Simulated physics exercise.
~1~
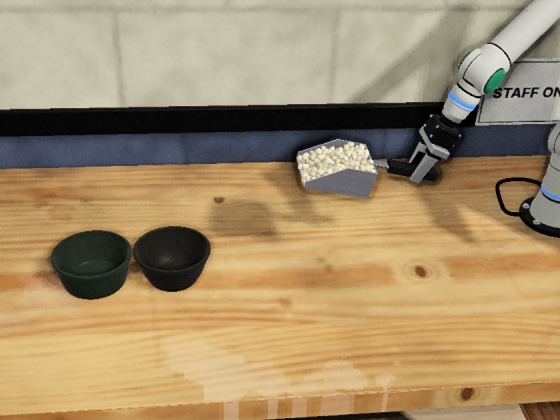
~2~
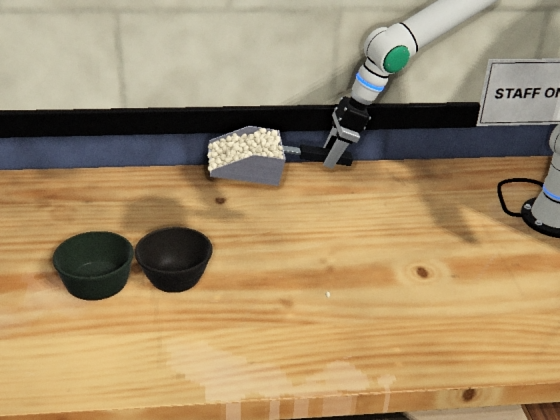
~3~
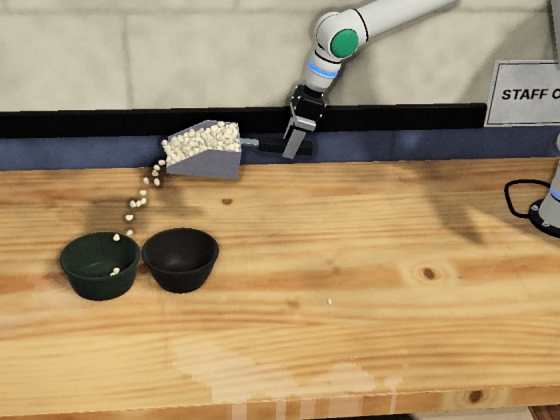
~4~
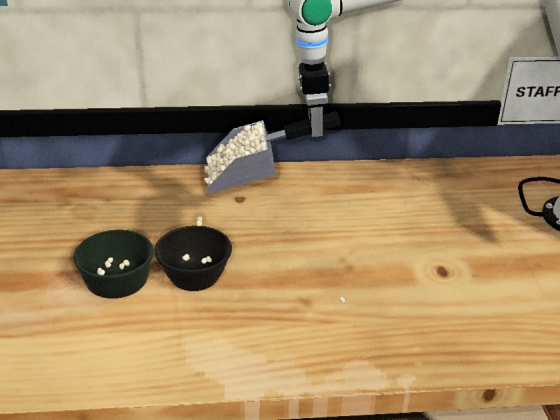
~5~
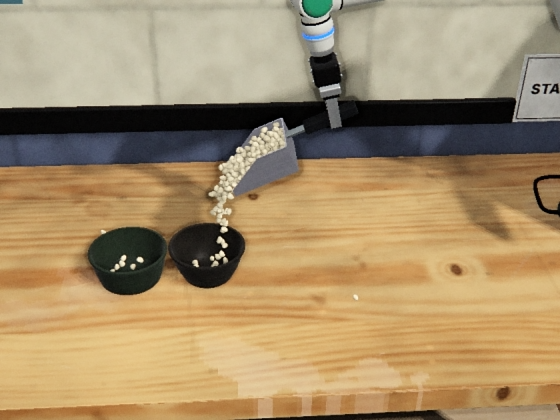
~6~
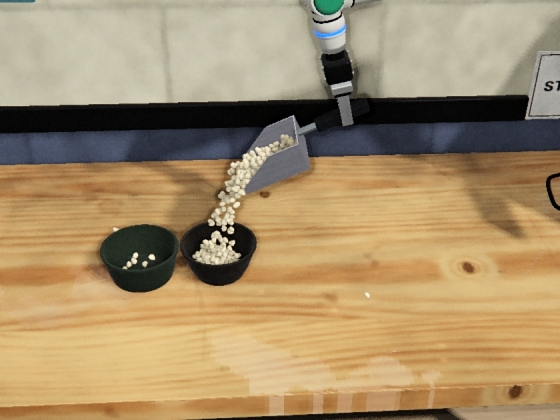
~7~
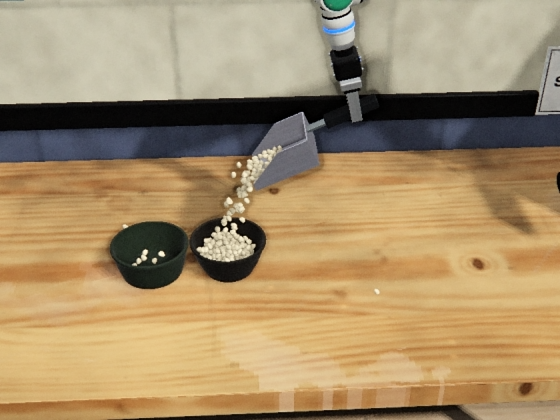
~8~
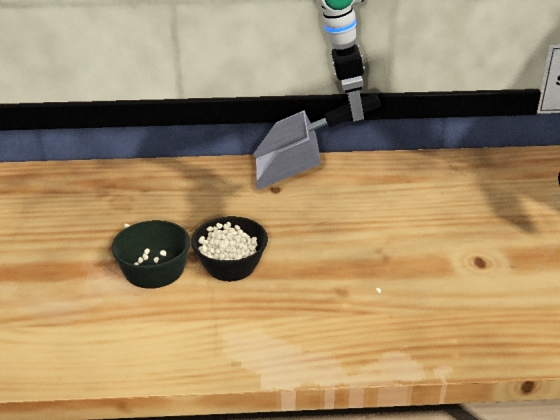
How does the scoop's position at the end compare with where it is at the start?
At the start the scoop is well to the right of both bowls, and by the end it is farther left and slightly higher in view, close above and just to the right of the black bowl.
